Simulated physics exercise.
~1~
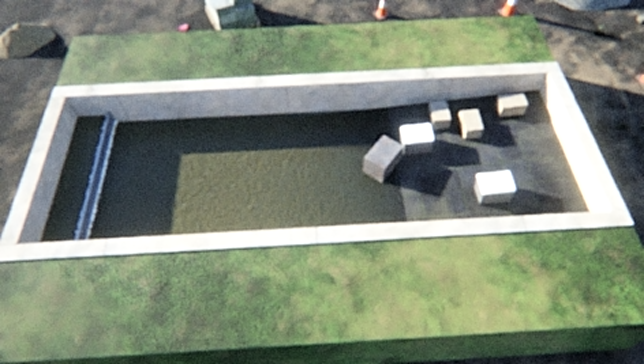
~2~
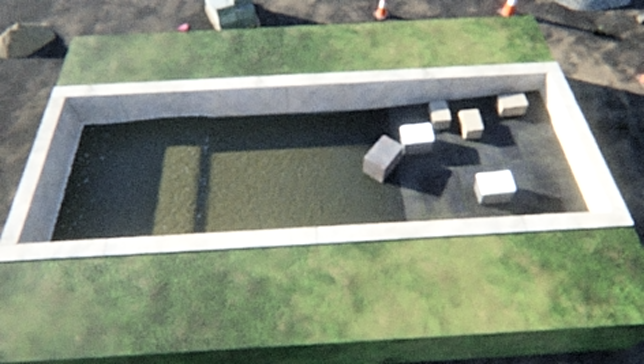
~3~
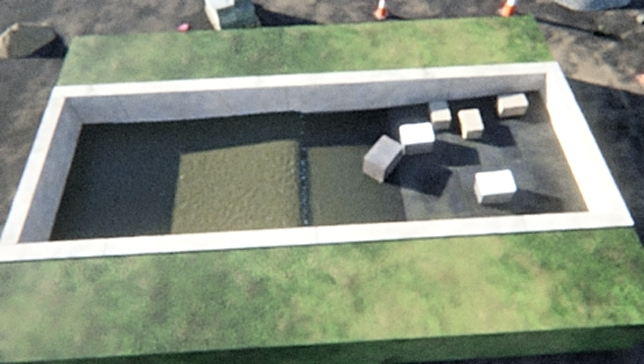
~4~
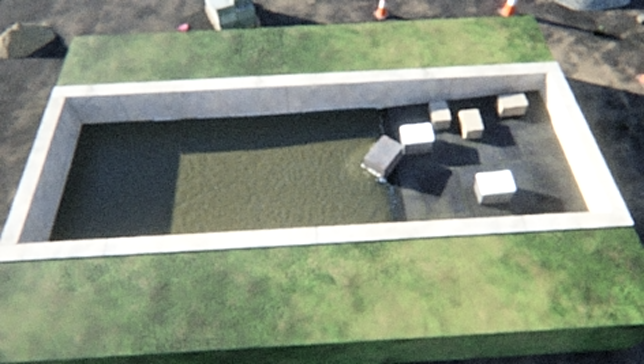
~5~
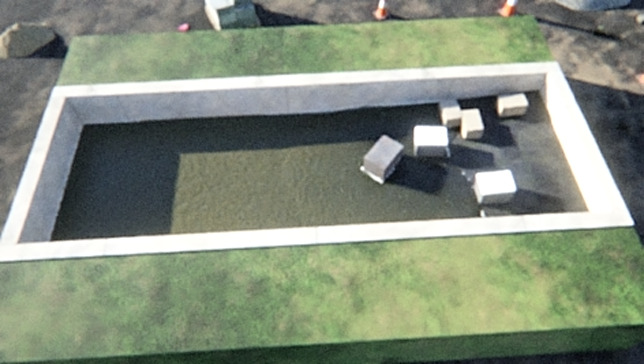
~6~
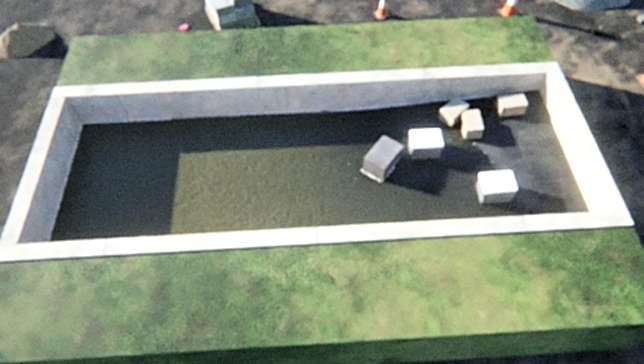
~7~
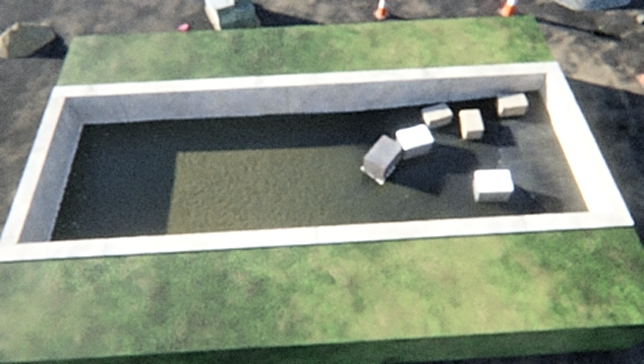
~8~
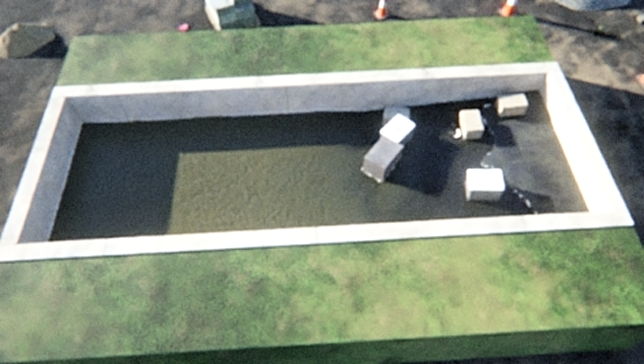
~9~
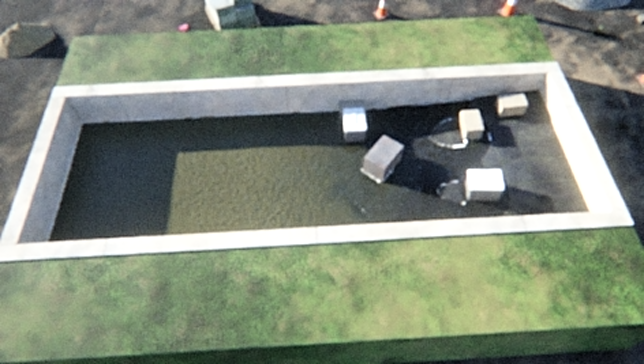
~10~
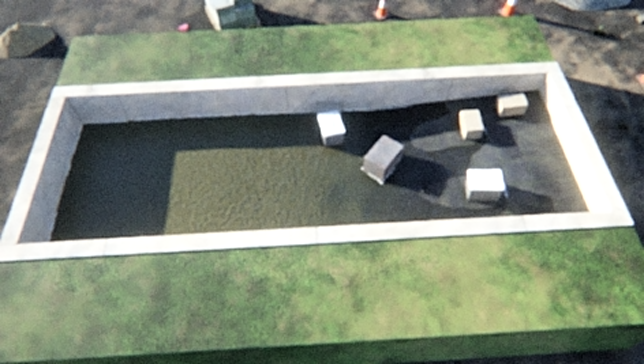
Launching ramp with a wave running right from a lifted barrier, nudging boxes, then two drifting left and ending afloat close together.
